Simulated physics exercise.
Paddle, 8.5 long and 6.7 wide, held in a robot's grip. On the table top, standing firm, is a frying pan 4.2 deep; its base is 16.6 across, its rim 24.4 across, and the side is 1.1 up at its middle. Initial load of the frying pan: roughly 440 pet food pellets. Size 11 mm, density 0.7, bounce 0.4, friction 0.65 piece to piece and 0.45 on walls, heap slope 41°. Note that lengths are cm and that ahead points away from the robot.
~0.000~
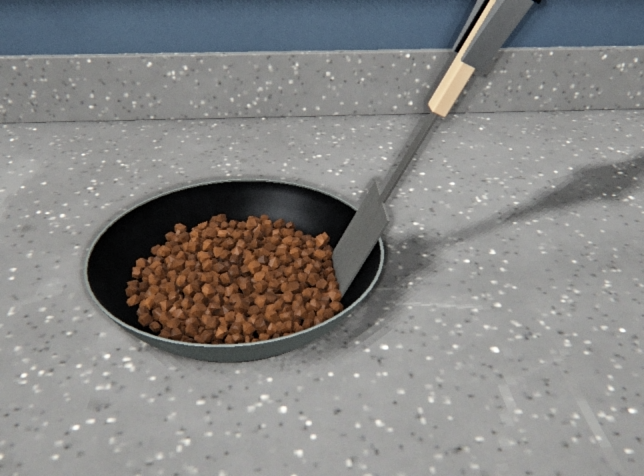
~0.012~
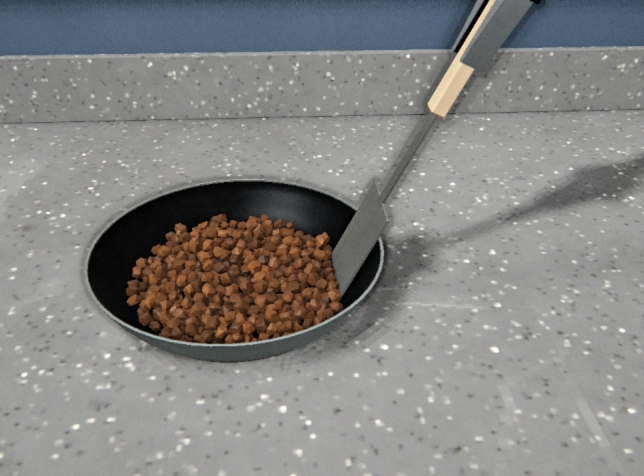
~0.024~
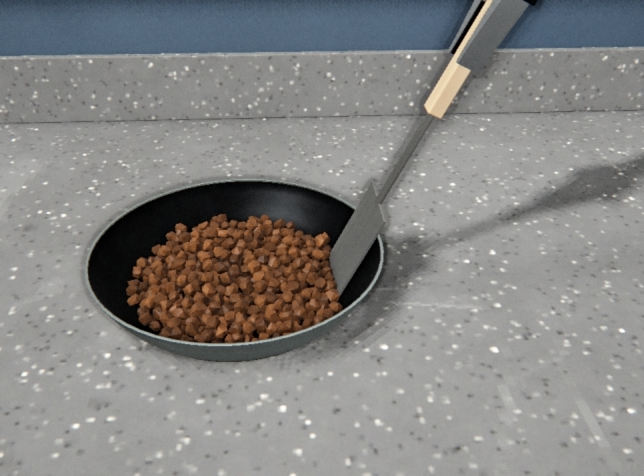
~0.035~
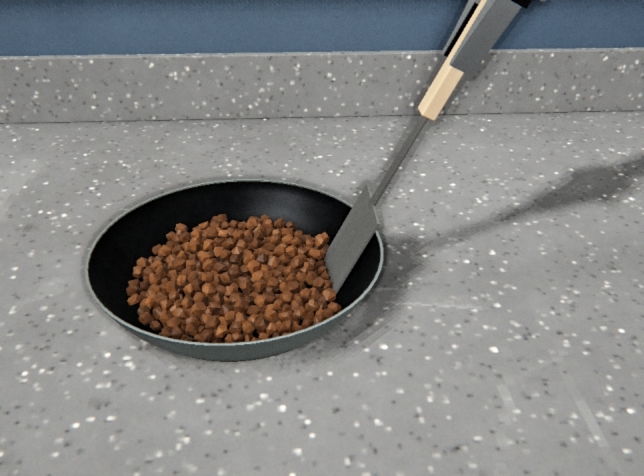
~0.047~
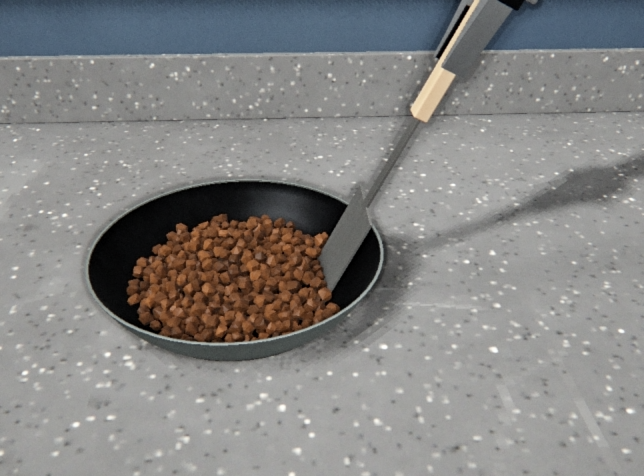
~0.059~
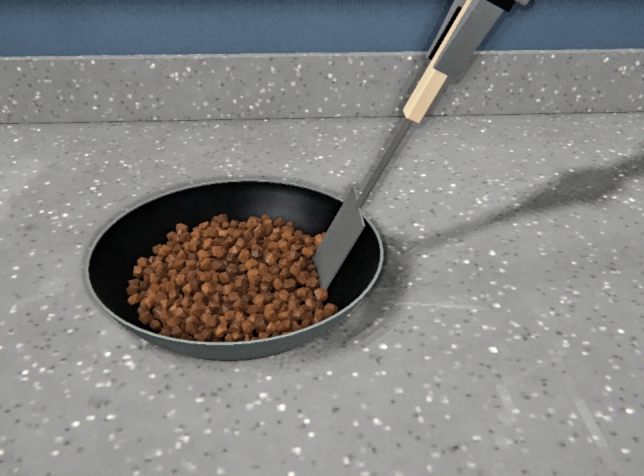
Grey spatula held by a robot gripper shifting slightly left against brown pet food pellets in a dark frying pan.
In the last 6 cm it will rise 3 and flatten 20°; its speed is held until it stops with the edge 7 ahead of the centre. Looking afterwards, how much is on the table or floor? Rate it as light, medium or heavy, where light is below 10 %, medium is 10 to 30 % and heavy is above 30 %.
Rating: Light.
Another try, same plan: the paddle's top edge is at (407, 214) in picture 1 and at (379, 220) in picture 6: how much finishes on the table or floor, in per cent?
About 5 per cent.
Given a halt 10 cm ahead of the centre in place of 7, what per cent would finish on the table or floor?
In that case about 30 percent ends on the table or floor.
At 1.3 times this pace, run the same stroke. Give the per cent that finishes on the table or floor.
Estimate: Close to 5 %.
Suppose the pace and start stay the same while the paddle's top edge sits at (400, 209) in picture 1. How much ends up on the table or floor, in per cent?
Roughly 0%.
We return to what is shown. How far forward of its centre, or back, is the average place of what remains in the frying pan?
4.0 cm ahead.
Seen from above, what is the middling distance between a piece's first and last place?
It works out to roughly 3 cm.
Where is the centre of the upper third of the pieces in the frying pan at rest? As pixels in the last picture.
It is centred near (135, 260).
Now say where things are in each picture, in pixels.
Paddle top edge at (382, 199), sloping 64°; upper third of the load around (230, 268), from x 135 to 335, top at y 220; 439 in the frying pan, in the first frame.
Paddle top edge at (382, 200), sloping 64°; upper third of the load around (230, 267), from x 135 to 335, top at y 220, in the second frame.
Paddle top edge at (379, 201), sloping 64°; upper third of the load around (230, 268), from x 135 to 335, top at y 220, in the third frame.
Paddle top edge at (373, 202), sloping 64°; upper third of the load around (235, 267), from x 135 to 335, top at y 220, in the fourth frame.
Paddle top edge at (366, 204), sloping 64°; upper third of the load around (236, 267), from x 135 to 335, top at y 220, in the fifth frame.
Paddle top edge at (359, 205), sloping 64°; upper third of the load around (238, 265), from x 135 to 330, top at y 220; 439 in the frying pan, in the sixth frame.
After 0.16 s, sloping 64°, highest piece 4 above the table; 439 in the frying pan.
After 0.26 s, sloping 56°, highest piece 6 above the table; 438 in the frying pan, 1 on the blade or in flight.
After 0.52 s, sloping 44°, highest piece 6 above the table; 429 in the frying pan, 7 on the table or floor, 3 on the blade or in flight.
After 1.57 s, sloping 44°, highest piece 6 above the table; 429 in the frying pan, 10 on the table or floor.
At rest, 429 in the frying pan, 10 on the table or floor. That is 2 % on the table or floor.
